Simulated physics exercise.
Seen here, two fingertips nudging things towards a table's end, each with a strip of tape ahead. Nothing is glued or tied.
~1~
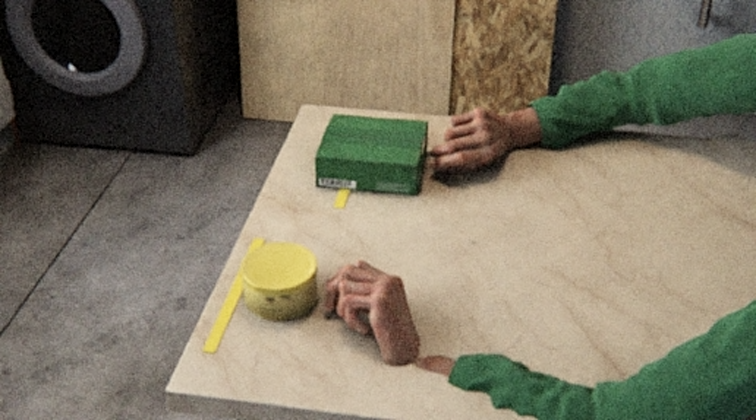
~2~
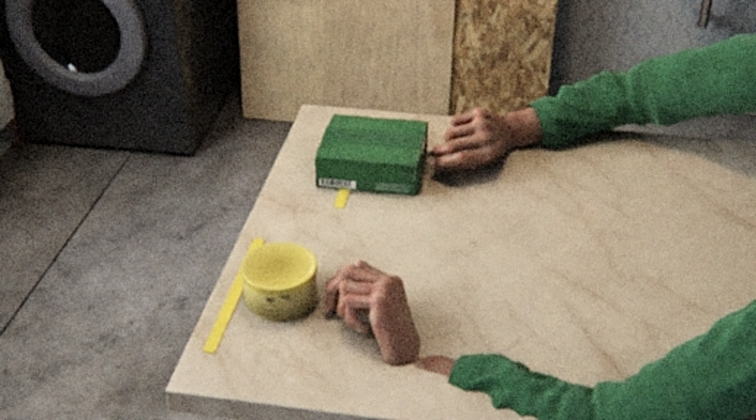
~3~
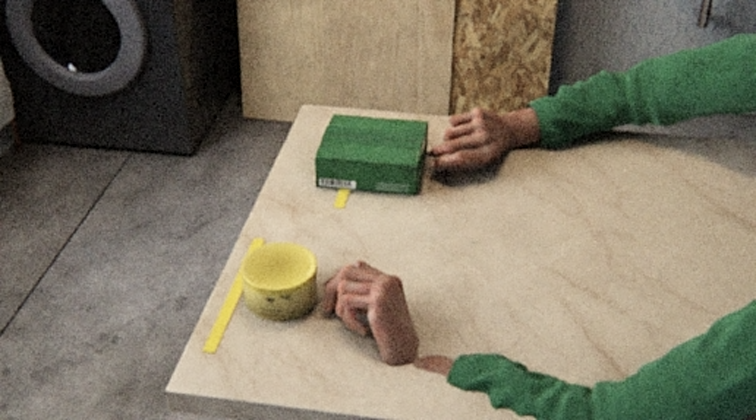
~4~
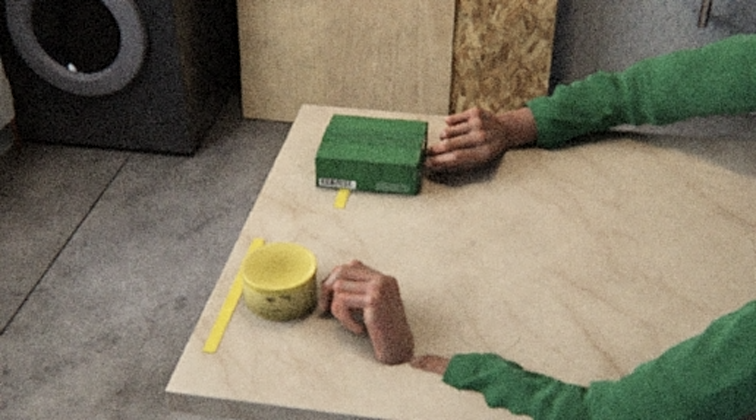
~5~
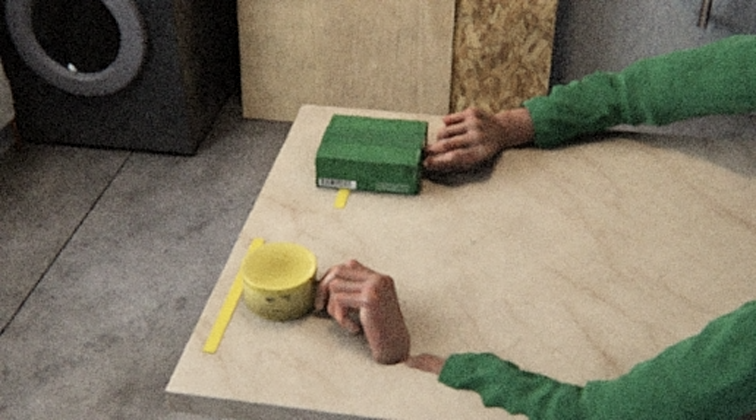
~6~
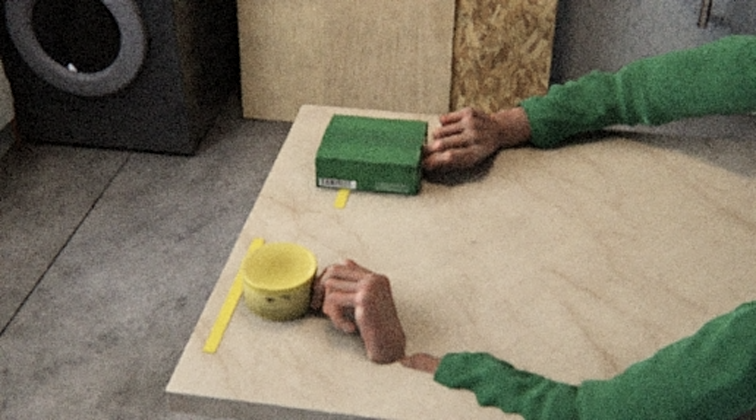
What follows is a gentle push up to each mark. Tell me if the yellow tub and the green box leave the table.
As it turns out, the yellow tub drops to the floor, the green box is still on the table.
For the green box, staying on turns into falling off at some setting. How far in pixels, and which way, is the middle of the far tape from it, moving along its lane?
About 24 pixels left.
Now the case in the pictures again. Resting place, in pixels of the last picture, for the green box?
Its middle is close to (299, 147).
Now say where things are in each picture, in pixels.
In the first frame, yellow tub (280, 281); green box (373, 153).
In the second frame, green box (373, 153).
In the third frame, yellow tub (280, 281).
In the fourth frame, green box (373, 153).
In the fifth frame, yellow tub (280, 281).
In the sixth frame, yellow tub (281, 281); green box (373, 153).
Then, 2.08 s on from there, yellow tub turned 38° from its first pose near (184, 285); green box displaced about its own width near (300, 147).
In the end, the yellow tub goes over the edge; the green box stays on the table, near (299, 147).
